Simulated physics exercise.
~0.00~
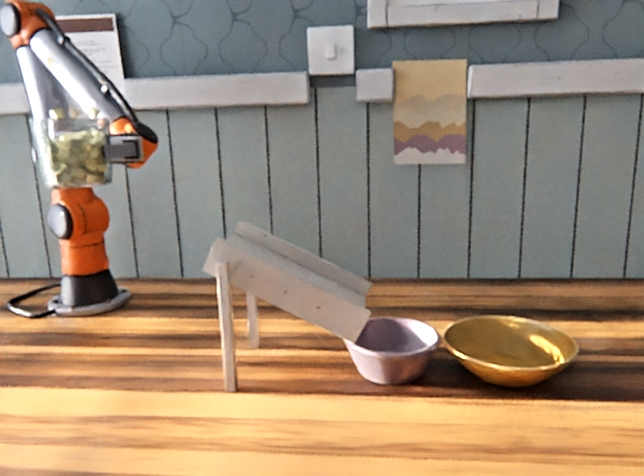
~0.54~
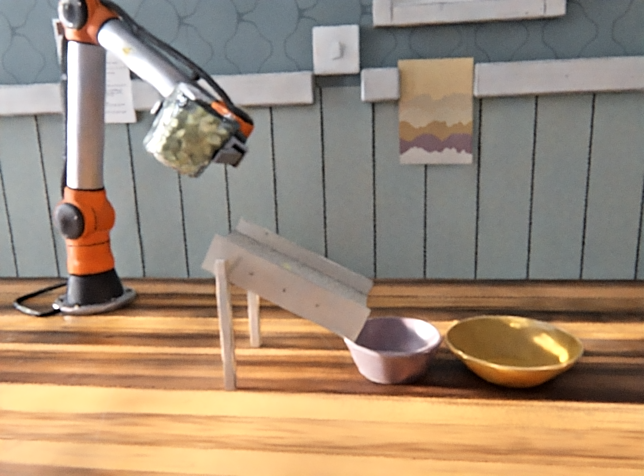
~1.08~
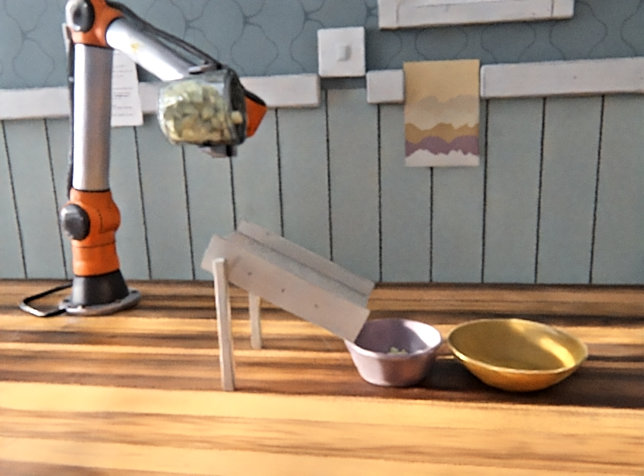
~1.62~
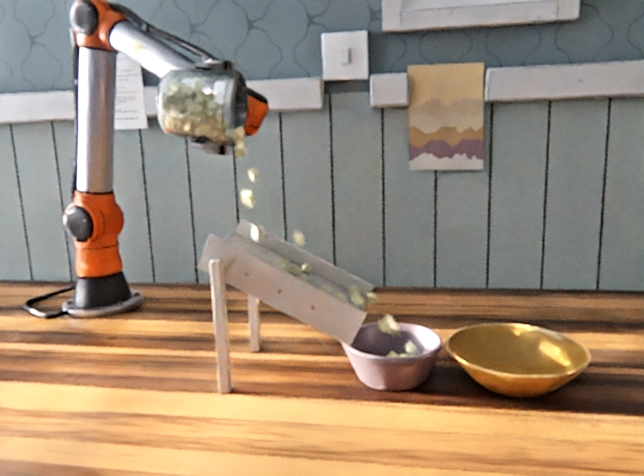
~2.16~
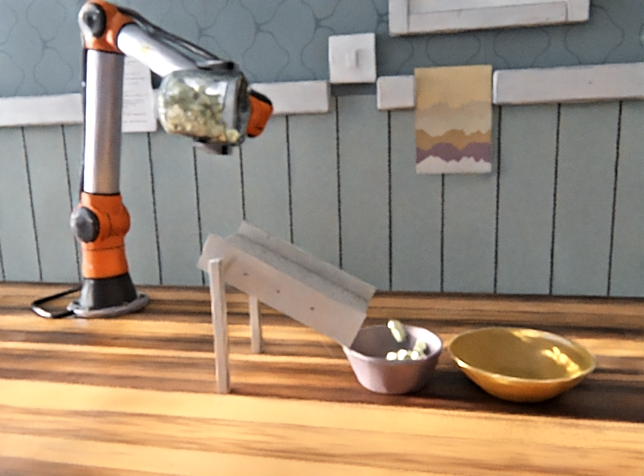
An orange and silver robot arm swung a clear tumbler of pale vegetable dice rightward and tipped it over a sloping chute, sending some pieces tumbling into the nearer, purplish bowl, while plenty stayed in the tumbler and the golden bowl remained empty.
